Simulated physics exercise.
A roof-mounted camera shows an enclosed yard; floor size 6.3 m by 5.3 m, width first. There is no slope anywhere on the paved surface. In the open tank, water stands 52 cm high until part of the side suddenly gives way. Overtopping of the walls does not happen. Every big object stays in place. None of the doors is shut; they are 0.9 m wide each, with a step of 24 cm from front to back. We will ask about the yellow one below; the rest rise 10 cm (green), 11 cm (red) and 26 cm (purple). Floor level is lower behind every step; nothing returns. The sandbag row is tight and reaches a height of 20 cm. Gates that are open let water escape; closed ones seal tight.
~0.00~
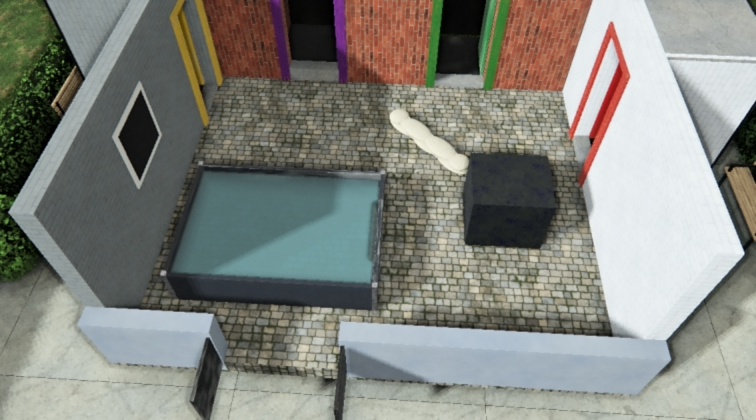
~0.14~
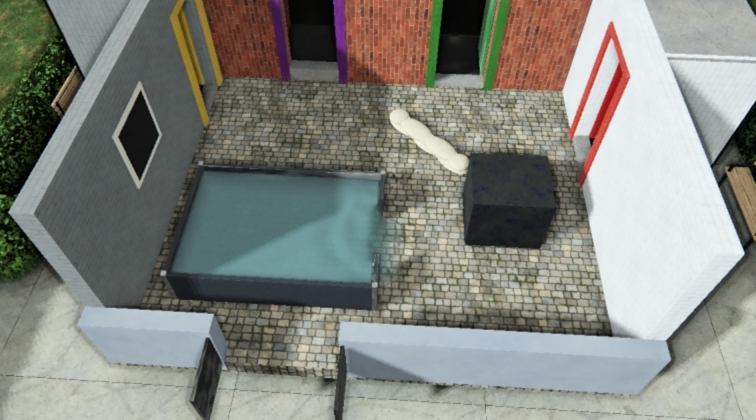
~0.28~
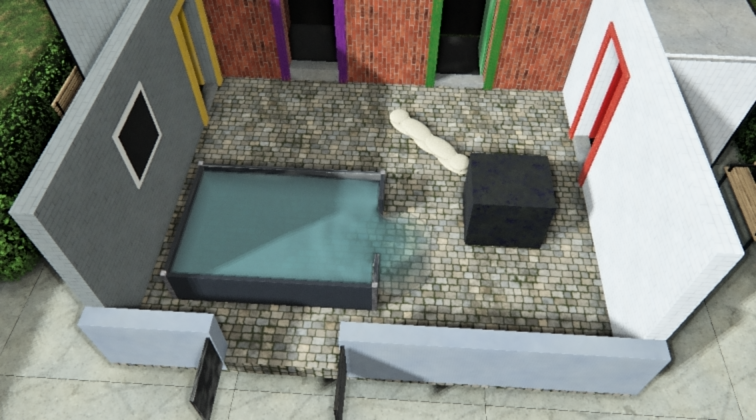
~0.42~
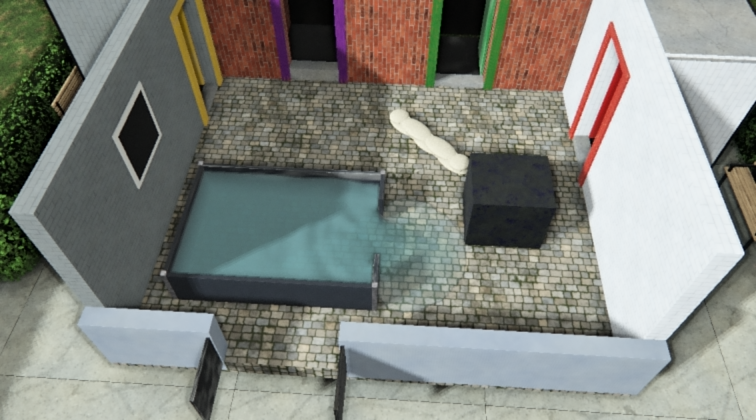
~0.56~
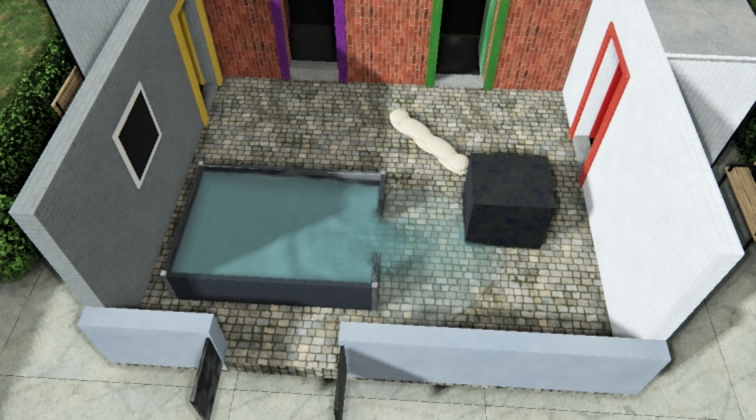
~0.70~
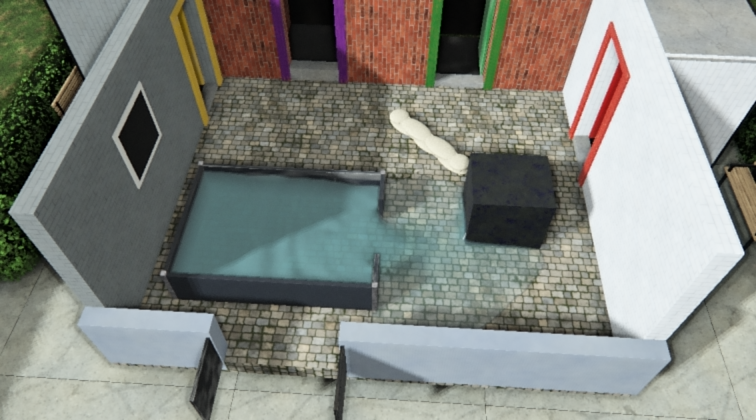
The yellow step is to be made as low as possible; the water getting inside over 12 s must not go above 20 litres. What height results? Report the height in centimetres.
It would have to be roughly 8 cm high.
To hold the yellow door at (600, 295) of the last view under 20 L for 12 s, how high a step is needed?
It needs about 20 cm.
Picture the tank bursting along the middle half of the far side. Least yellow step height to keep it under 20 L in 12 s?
Some 19 centimetres.
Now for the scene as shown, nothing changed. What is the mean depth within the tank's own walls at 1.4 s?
It averages close to 41 centimetres.
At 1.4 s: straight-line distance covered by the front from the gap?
I make it some 3.2 m.
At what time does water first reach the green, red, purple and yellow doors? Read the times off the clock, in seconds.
Green = 5.0 s, red = 2.2 s, purple = 3.0 s, yellow = 4.0 s.
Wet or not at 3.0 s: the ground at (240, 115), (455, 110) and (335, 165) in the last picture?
One by one: Clear, clear, drenched.
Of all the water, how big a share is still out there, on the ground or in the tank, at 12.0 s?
Roughly 94 percent of the water remains.
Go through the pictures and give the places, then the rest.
The first picture shows still water, 52 cm deep, in the open tank at (282, 224); the yellow door at (199, 56) is dry.
In the second picture, the gap is at (377, 244), the front 0.3 m out at (393, 274); the back of the open tank holds 52 cm.
In the third picture, water pours out at (377, 244) and has run 0.7 m, to (423, 275); about 8 cm deep outside, 52 cm at the back.
In the fourth picture, water pours out at (377, 245) and has run 1.2 m, to (461, 259); about 6 cm deep outside, 52 cm at the back.
In the fifth picture, the gap is at (377, 244), the front 1.8 m out at (498, 261); the back of the open tank holds 52 cm.
In the sixth picture, the gap is at (377, 243), the front 2.3 m out at (536, 264); the back of the open tank holds 52 cm; 3.9 m in a straight line remain to the yellow door at (199, 56).
After 1.4 s water covers 25 % of the floor, deepest (32 cm) near (460, 242); it has not reached the yellow door.
After 3.0 s water covers 45 % of the floor, deepest (28 cm) near (606, 367); it has not reached the yellow door.
After 12.0 s water covers 95 % of the floor, deepest (14 cm) near (152, 279); 10 cm at the yellow door, 56 litres in over its 6 cm step.
At the yellow door as built, the water arrived by 4.2 s and peaked near 12 cm at 9.0 s.
Run again over the same 12 s with other heights there, 35 litres in over 7 cm, 8 litres over 9.5 cm. The limit of 20 litres is kept from about 8 cm up.
